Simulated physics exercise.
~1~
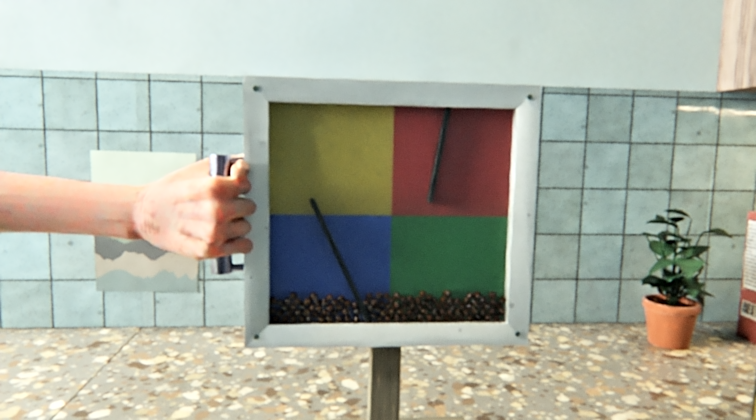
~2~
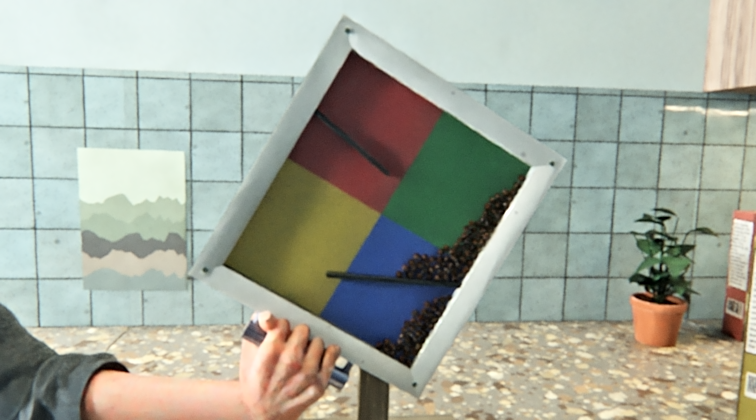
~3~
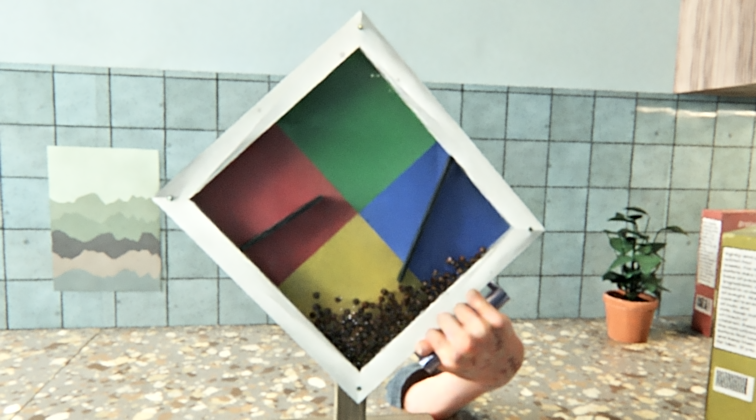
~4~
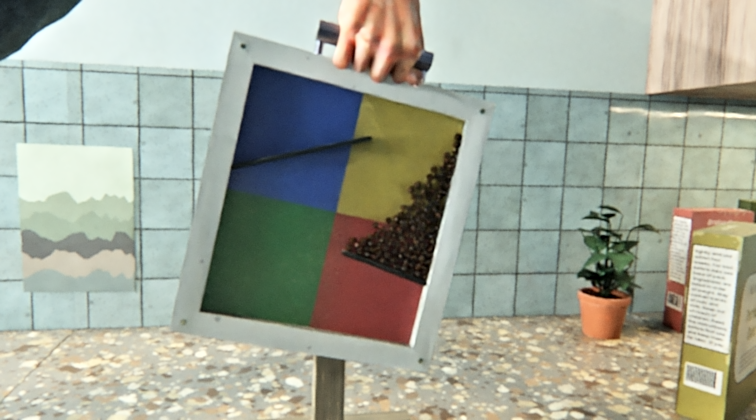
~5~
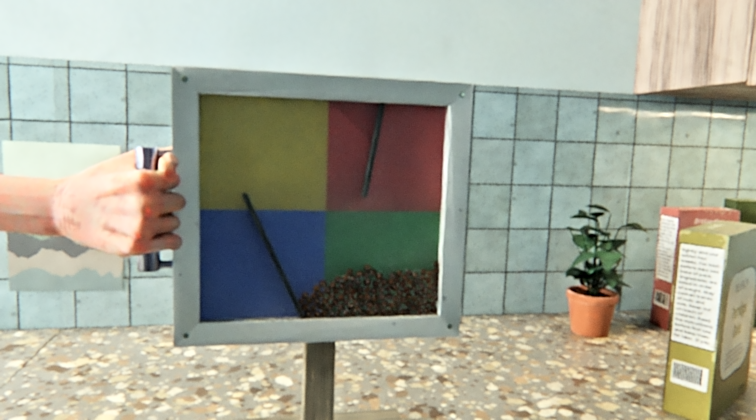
Kitchen counter, a hand turning a framed four-coloured case anticlockwise full circle, dark pellets sliding inside and ending mostly over green.
